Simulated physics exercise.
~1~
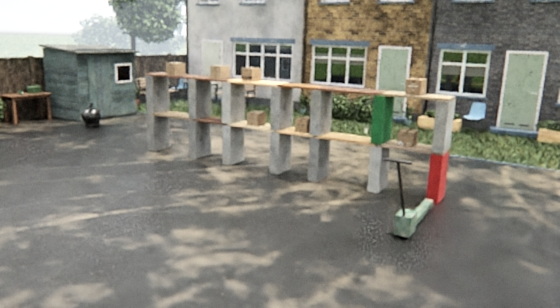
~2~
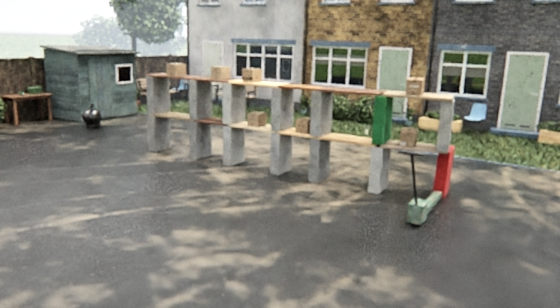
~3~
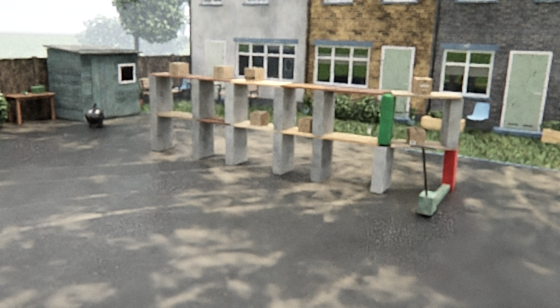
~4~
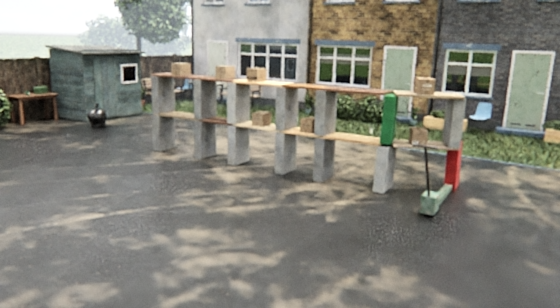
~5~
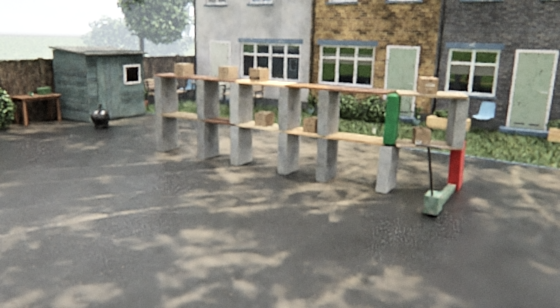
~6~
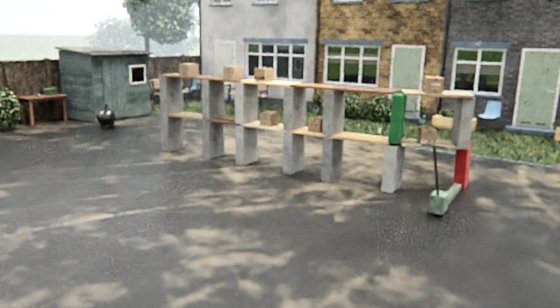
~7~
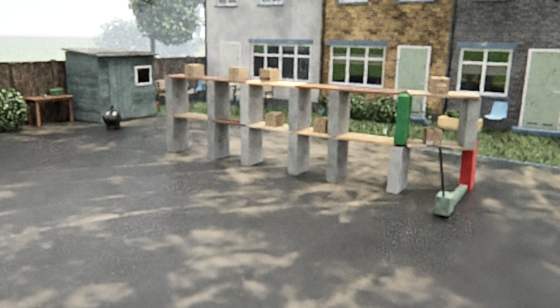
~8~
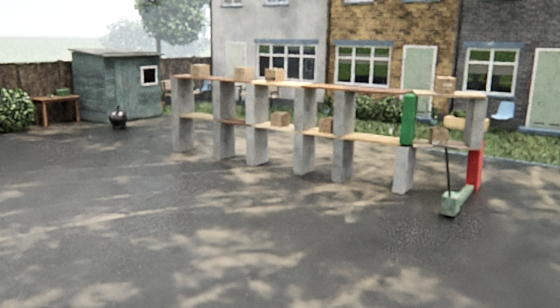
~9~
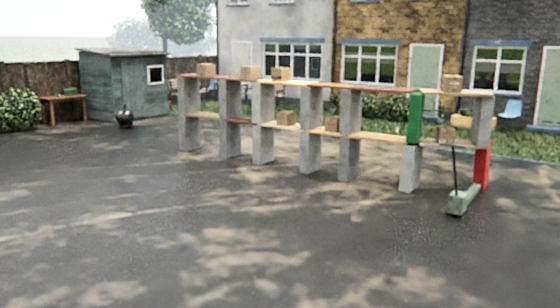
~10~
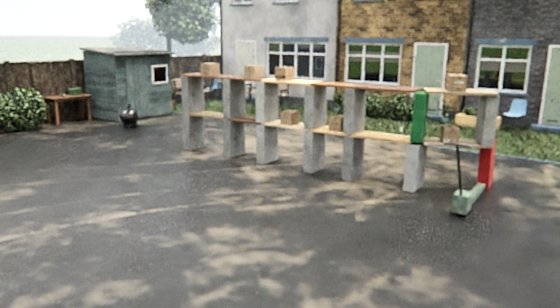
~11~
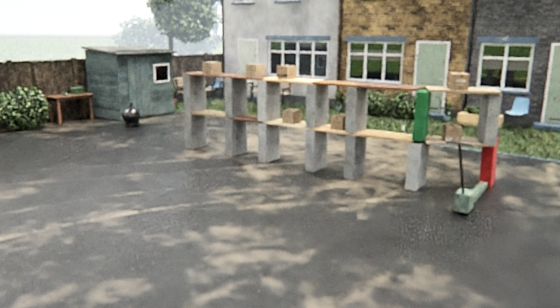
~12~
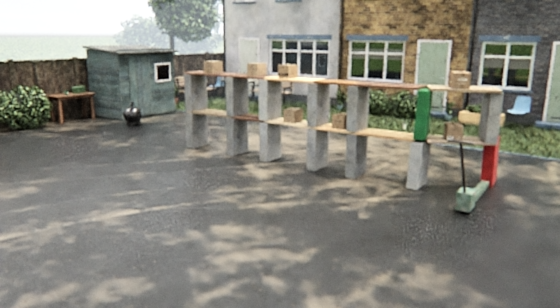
Green jack nudging the red block at the foot of a makeshift two-tier shelf of boards and grey blocks, which stays standing.
